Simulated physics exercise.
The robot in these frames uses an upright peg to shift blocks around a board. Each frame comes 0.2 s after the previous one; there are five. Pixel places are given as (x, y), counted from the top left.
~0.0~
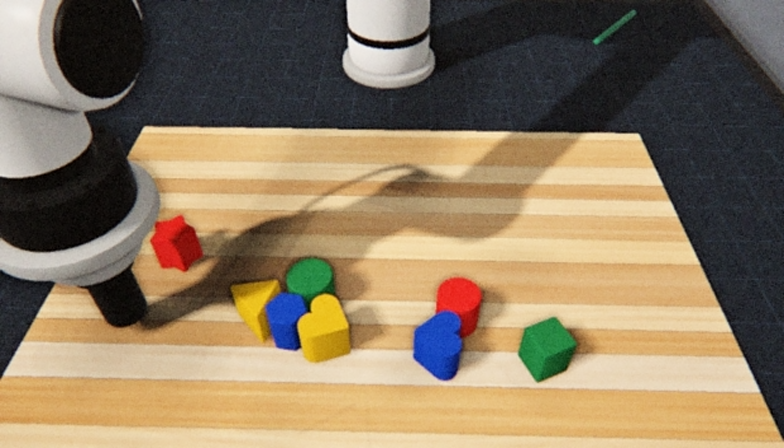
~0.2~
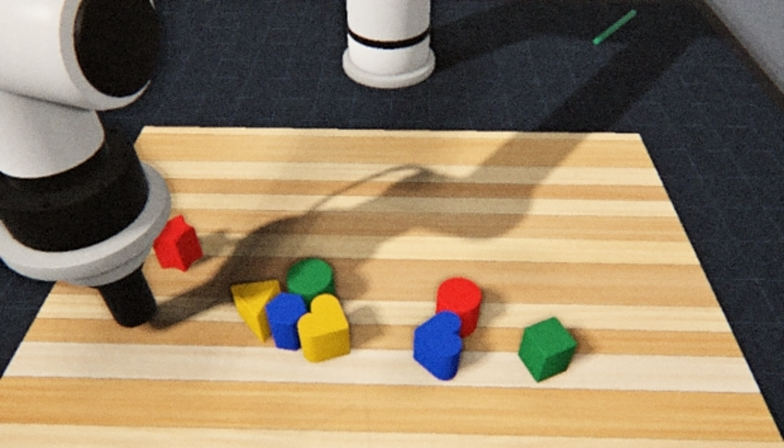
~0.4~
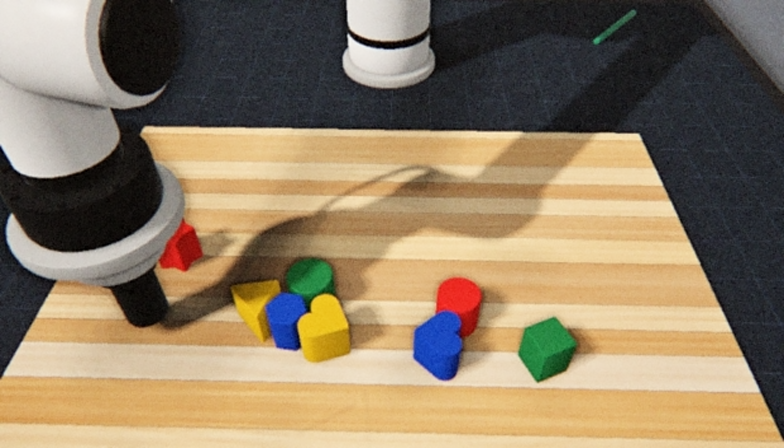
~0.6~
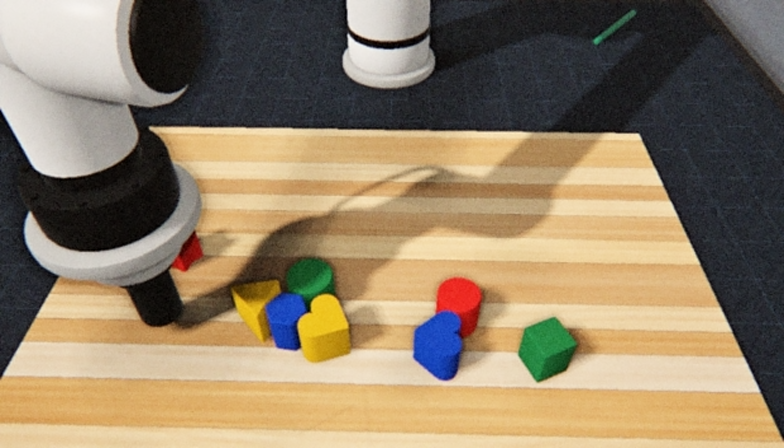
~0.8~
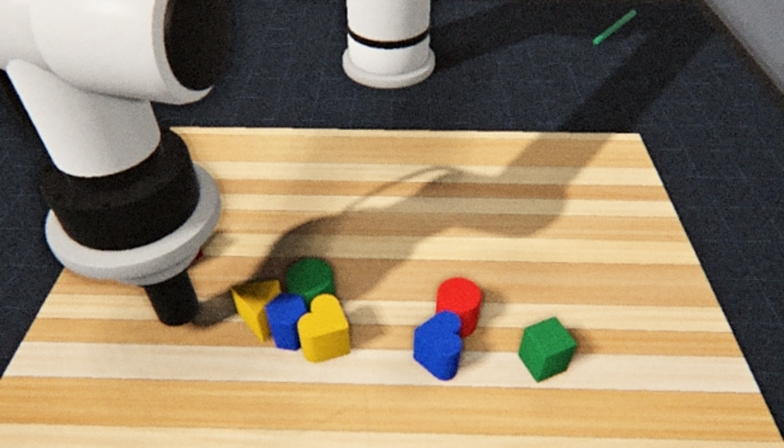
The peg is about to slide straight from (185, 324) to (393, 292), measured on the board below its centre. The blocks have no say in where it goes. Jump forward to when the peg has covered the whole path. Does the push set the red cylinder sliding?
No, it doesn't check out.
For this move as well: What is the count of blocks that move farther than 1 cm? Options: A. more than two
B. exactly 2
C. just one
I choose A.
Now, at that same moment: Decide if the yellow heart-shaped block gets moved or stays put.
Once the path is done, it is somewhere new.
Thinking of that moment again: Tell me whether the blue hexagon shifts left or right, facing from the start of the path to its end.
Goes right.
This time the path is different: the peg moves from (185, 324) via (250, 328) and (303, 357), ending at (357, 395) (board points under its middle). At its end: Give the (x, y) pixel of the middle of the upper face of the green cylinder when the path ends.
At the end it should sit near (338, 266).
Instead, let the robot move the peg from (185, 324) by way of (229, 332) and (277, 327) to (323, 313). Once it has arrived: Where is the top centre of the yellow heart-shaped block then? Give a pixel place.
Final place: (363, 326).
The first path, step by step. One third of the way, peg (254, 301); yellow triangular piece (284, 288), turned 50° clockwise; blue hexagon (294, 313), turned 30° clockwise; green cylinder (321, 273); yellow heart-shaped block (329, 322).
Two thirds of the way, peg (324, 290); yellow triangular piece (349, 292), turned 70° clockwise; blue hexagon (298, 319), turned 50° clockwise; green cylinder (371, 261); yellow heart-shaped block (335, 327).
At the end, peg (393, 279); yellow triangular piece (370, 295), turned 115° clockwise; blue hexagon (298, 319), turned 50° clockwise; green cylinder (428, 247); yellow heart-shaped block (335, 327); red cylinder unmoved.
